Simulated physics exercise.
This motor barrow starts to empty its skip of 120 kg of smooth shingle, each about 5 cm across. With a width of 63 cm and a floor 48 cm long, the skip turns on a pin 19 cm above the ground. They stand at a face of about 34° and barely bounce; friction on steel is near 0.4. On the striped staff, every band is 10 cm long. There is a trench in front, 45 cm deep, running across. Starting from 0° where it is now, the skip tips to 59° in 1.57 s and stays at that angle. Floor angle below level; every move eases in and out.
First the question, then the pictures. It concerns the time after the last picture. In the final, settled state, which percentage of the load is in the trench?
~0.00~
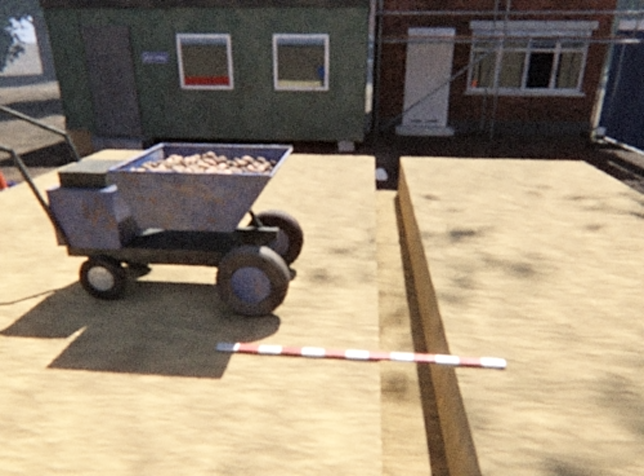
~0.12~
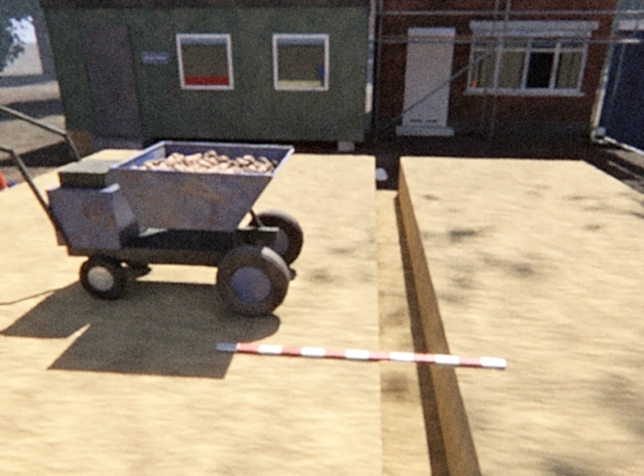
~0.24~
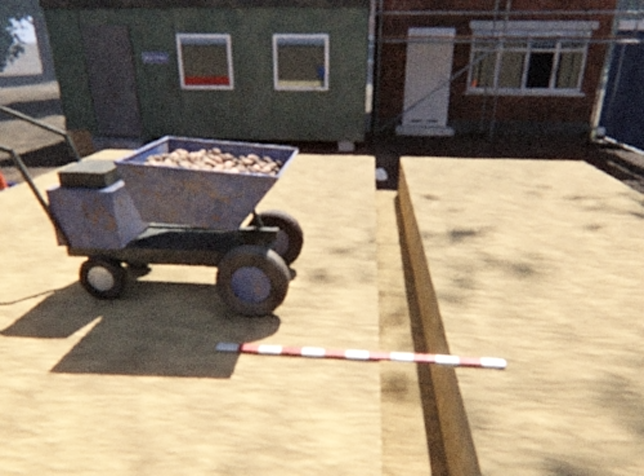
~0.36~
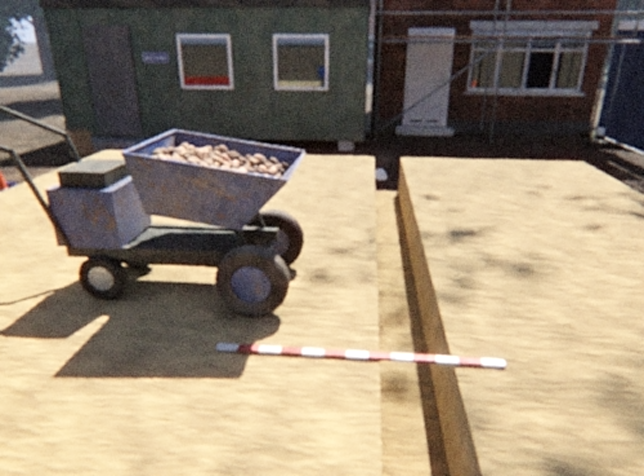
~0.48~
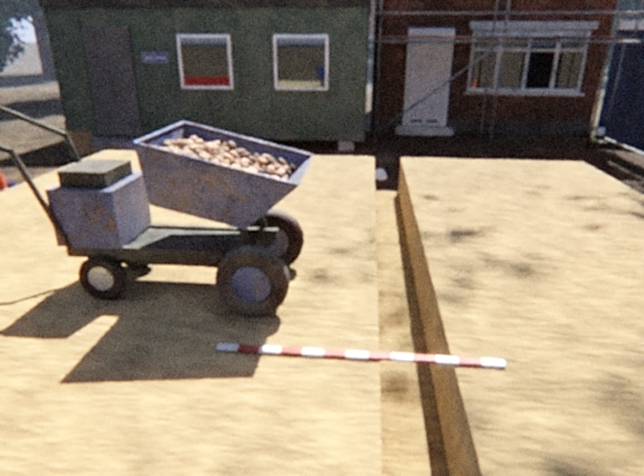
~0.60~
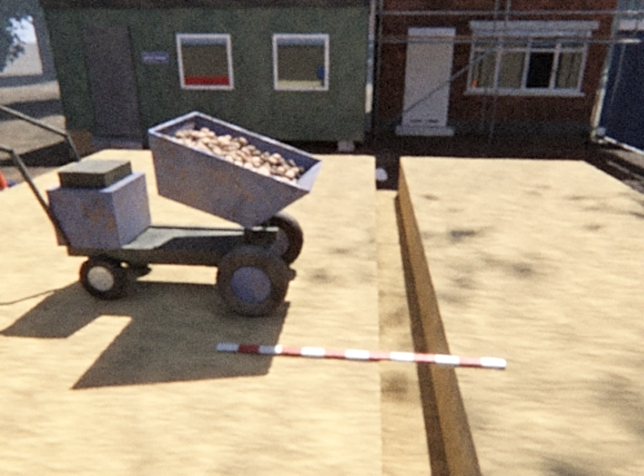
72 per cent is in the trench.
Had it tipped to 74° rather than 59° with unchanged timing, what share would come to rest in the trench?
In that case some 100 per cent.
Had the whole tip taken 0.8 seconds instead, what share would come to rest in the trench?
About 60%.
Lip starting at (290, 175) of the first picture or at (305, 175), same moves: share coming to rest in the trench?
First place roughly 70%, second roughly 55%.
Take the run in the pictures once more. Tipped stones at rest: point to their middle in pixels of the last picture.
Somewhere around (402, 350) in the last picture.
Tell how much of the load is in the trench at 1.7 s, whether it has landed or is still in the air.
About 20 per cent by then.
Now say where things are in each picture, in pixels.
In the first picture, lip at (271, 176), floor tilted 0°, highest stones at (200, 164).
In the second picture, lip at (273, 177), floor tilted 1°, highest stones at (195, 162); the stones move at 0.1 m/s on average.
In the third picture, the skip is at 4°, its lip at (278, 178); the top of the load is at (196, 158); the stones move at 0.3 m/s on average.
In the fourth picture, the skip is at 8°, its lip at (287, 181); the top of the load is at (184, 152); the stones move at 0.4 m/s on average.
In the fifth picture, the skip is at 13°, its lip at (298, 186); the top of the load is at (189, 144); the stones move at 0.4 m/s on average.
In the sixth picture, the skip is at 19°, its lip at (309, 192); the top of the load is at (194, 136); the stones move at 0.5 m/s on average.
After 1.2 s the floor is at 50°; 100 % in the skip; the foremost stones are at (346, 217).
After 1.7 s the floor is at 59°; 74 % in the skip, 4 % short of the trench, 22 % in the trench; the foremost stones are at (428, 349).
After 2.0 s the floor is at 59°; 50 % in the skip, 4 % short of the trench, 46 % in the trench, 1 % past the trench; the foremost stones are at (449, 307).
After 4.0 s the floor is at 59°; 24 % in the skip, 4 % short of the trench, 72 % in the trench, 1 % past the trench; the foremost stones are at (466, 317).
